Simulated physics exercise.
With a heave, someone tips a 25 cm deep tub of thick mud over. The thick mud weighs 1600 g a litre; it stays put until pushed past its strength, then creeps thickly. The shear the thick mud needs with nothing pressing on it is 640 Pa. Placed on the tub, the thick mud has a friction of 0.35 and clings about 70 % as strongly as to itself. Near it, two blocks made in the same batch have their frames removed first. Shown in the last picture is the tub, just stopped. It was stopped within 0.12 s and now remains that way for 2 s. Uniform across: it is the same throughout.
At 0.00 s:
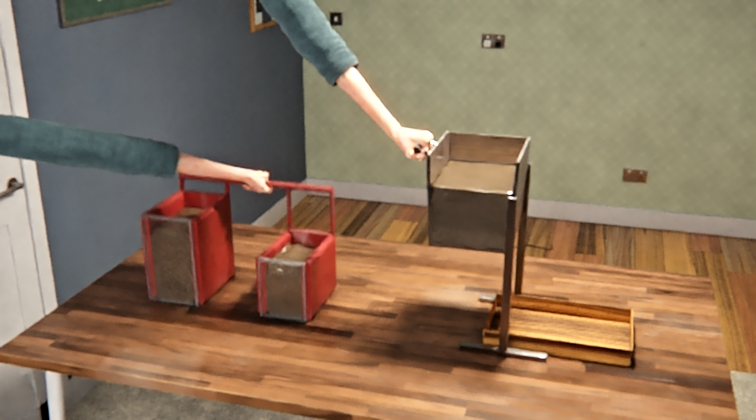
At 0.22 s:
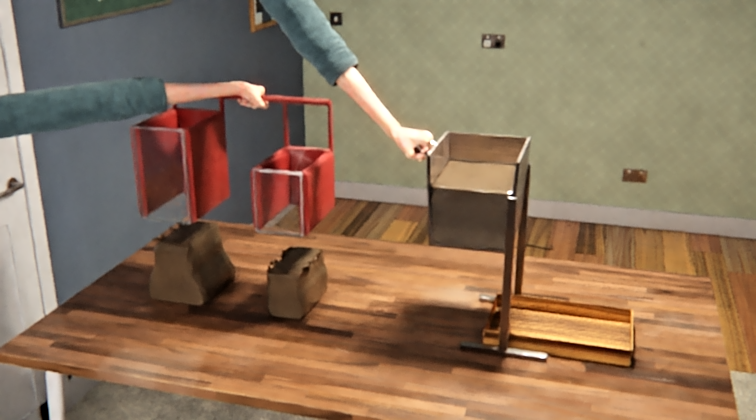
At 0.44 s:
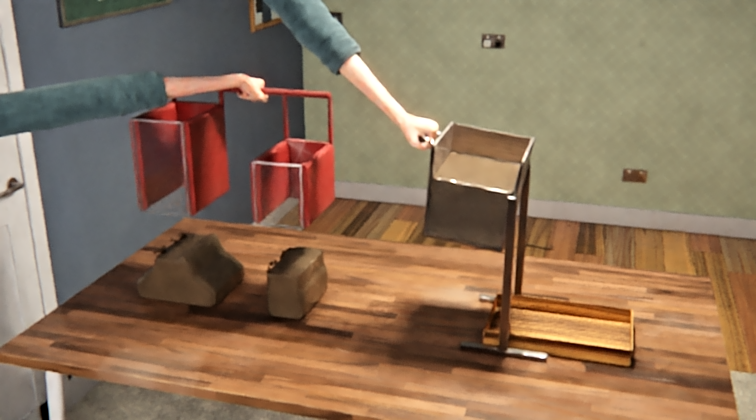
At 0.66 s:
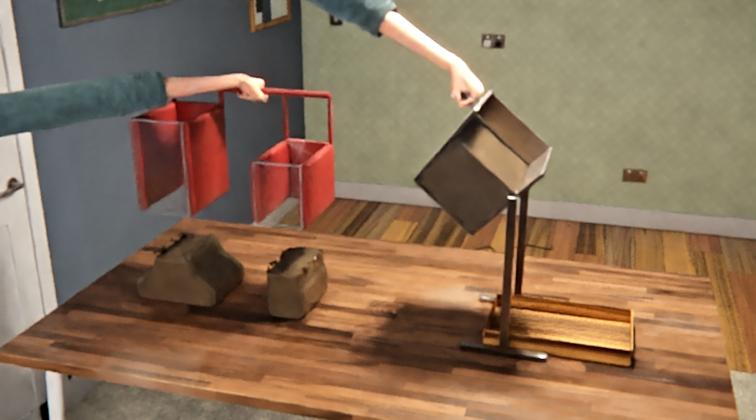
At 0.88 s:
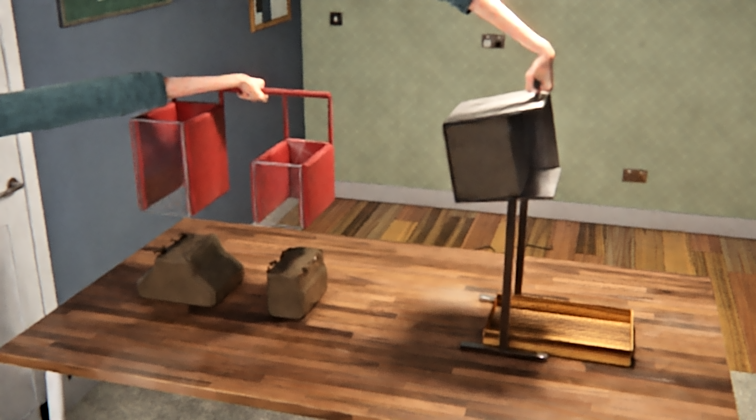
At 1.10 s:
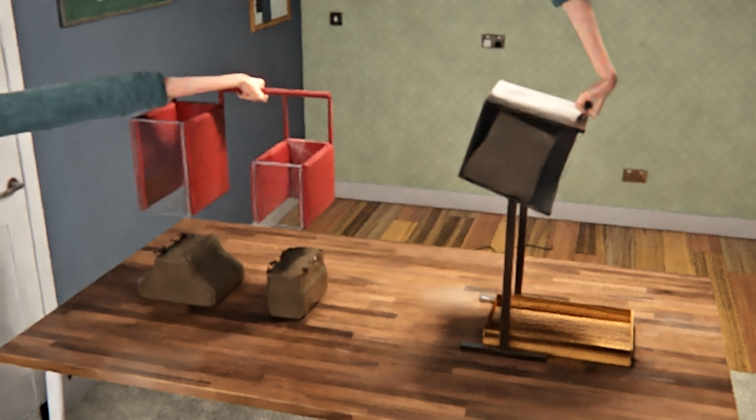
Hands lifting red casings off two mud blocks, the larger slumping, then tilting a dark tub rightward past sideways on its stand.
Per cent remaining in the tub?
Roughly 0 %.
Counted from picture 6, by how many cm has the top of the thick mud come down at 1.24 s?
About 7 cm.
After 1.24 s, the tub is at 106 degrees and holds 87 %.
After 1.41 s, the tub is at 106 degrees and holds 42 %.
After 1.58 s, the tub is at 106 degrees and holds 31 %.
After 1.75 s, the tub is at 106 degrees and holds 19 %.
After 3.10 s, at the end, the tub is at 106 degrees and holds 0 %.
